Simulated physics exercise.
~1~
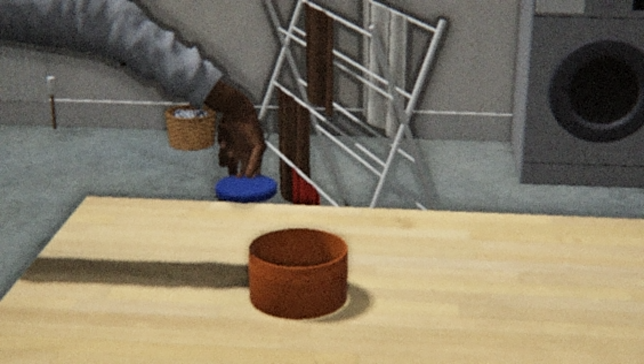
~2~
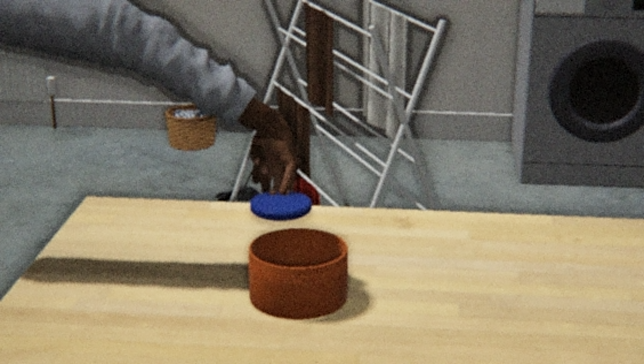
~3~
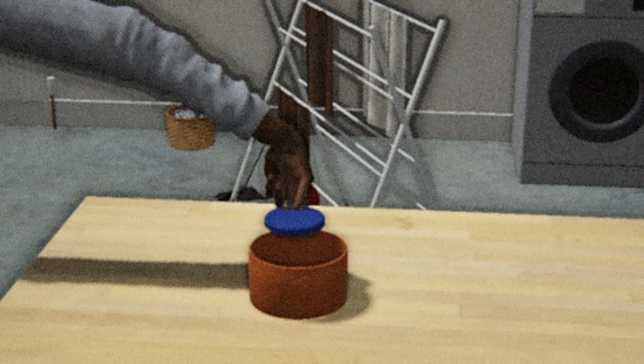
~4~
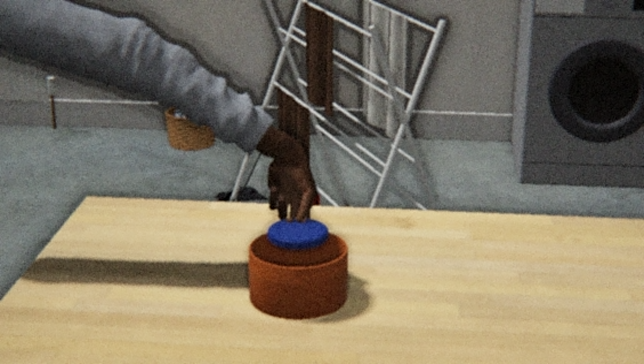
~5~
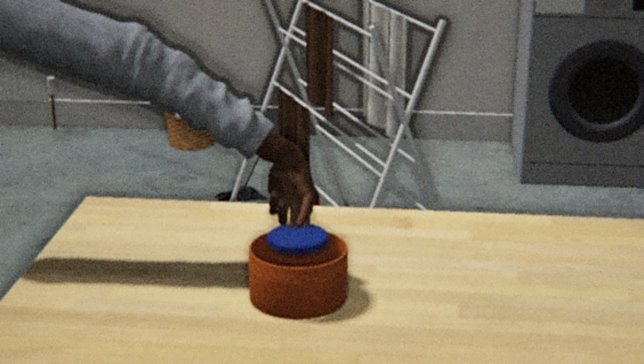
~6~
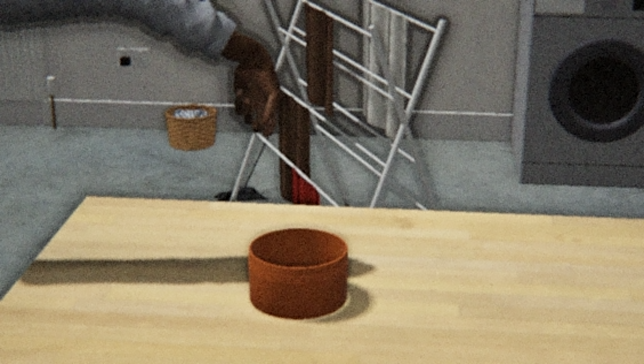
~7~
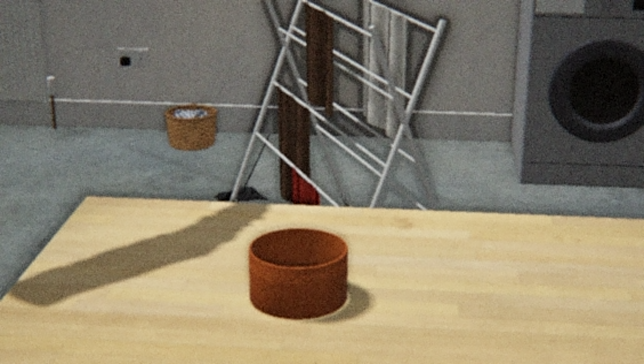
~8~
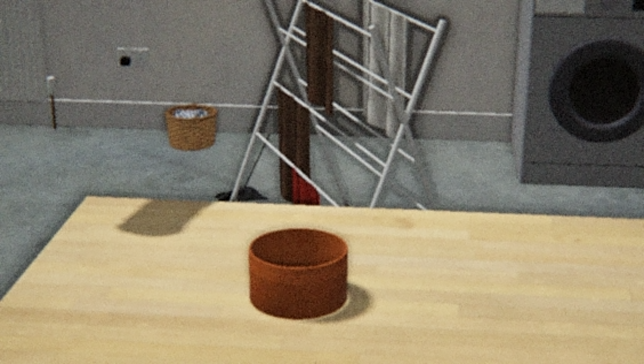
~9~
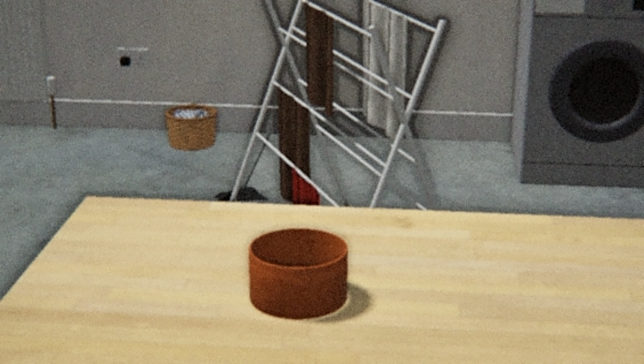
A flat, round blue coaster hangs from the fingers of a grey-sleeved arm above a pale wooden table, seen from slightly above in a room with a folding drying rack, a small basket and a dark machine behind. An open, round, reddish-brown container stands on the table. The hand carries the coaster right and down until it is over the container's opening, then lowers it slightly. The hand lets go and draws back up and left, and the coaster drops inside, out of sight. The arm leaves, its shadow slides off the table, and the container stays still.
